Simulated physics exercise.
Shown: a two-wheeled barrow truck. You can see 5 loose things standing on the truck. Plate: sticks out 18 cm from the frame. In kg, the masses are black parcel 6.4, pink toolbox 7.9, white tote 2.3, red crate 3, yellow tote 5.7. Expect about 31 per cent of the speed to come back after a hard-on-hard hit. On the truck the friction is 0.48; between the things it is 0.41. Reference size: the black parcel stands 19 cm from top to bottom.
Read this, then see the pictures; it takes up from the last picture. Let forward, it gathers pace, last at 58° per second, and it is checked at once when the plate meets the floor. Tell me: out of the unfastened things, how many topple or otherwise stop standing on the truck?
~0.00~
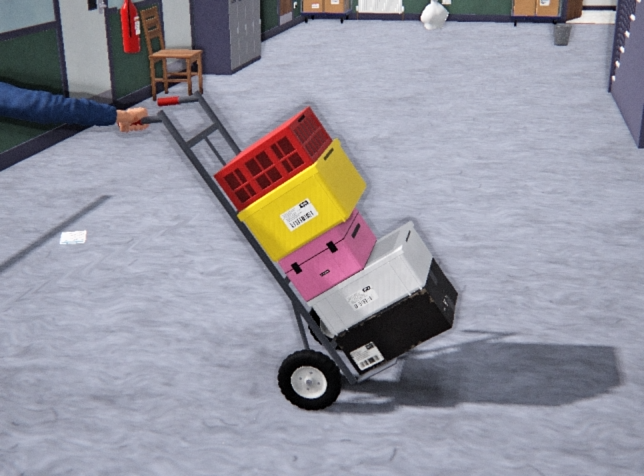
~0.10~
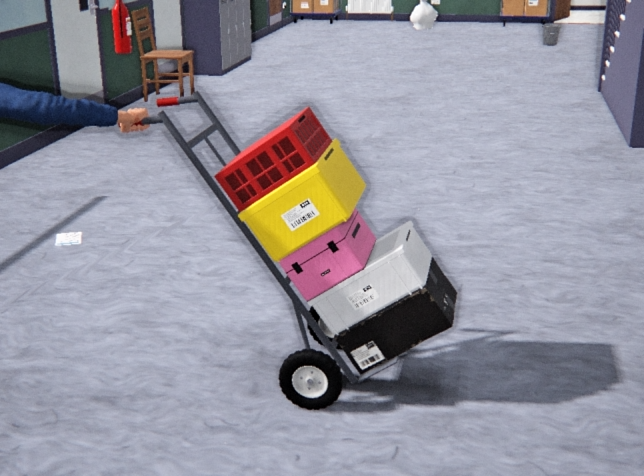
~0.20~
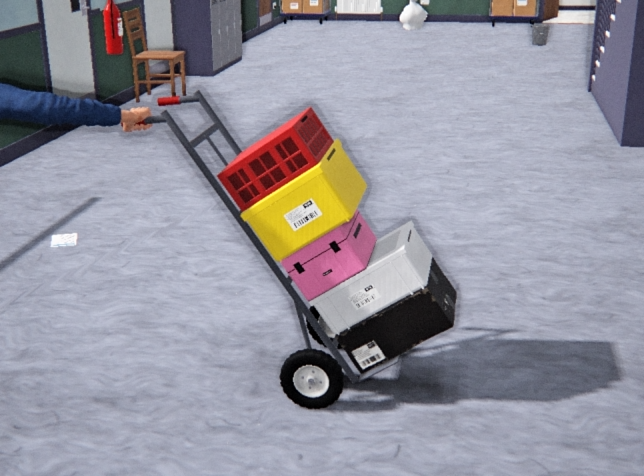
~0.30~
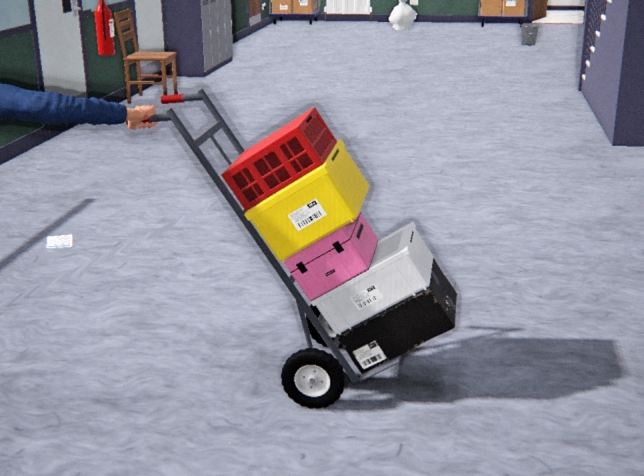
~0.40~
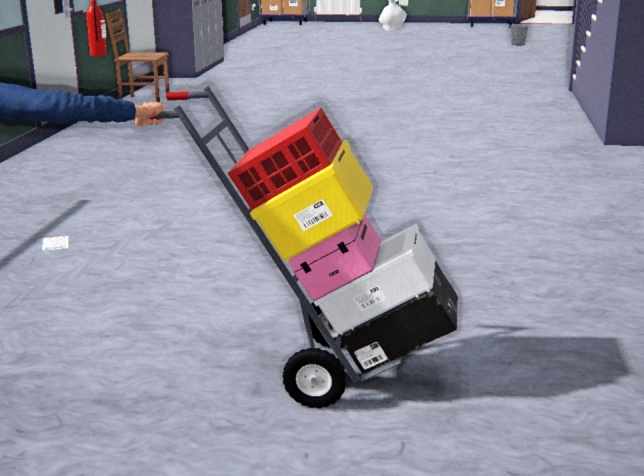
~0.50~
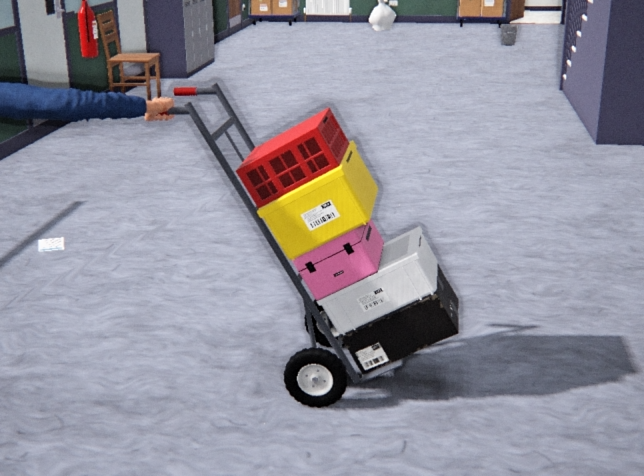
Watch, none of them will go.
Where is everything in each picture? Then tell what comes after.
Truck 35° back; black parcel (397, 316); pink toolbox (329, 250), in the first picture.
Truck 35° back; yellow tote (306, 200); white tote (372, 278), in the second picture.
Truck 34° back; red crate (277, 158); yellow tote (308, 200), in the third picture.
Truck 33° back; white tote (375, 278); red crate (281, 158), in the fourth picture.
Truck 32° back; yellow tote (316, 200); white tote (377, 279), in the fifth picture.
Truck 30° back; black parcel (401, 318); pink toolbox (339, 250), in the sixth picture.
By 0.90 s, truck 17° back.
By 1.30 s, truck upright; pink toolbox rocked 3° off its seat near (399, 273); red crate rocked 4° off its seat; yellow tote rocked 3° off its seat.
By 1.50 s, truck upright; pink toolbox 5 cm from its spot near (404, 274); red crate rocked 4° off its seat; yellow tote rocked 4° off its seat.
When it is over (2.4 s), not toppled but over 10 cm from the start, red crate; the other 4 within 10 cm of the start. End places, in pixels of the last picture, black parcel near (410, 357), pink toolbox near (404, 274).
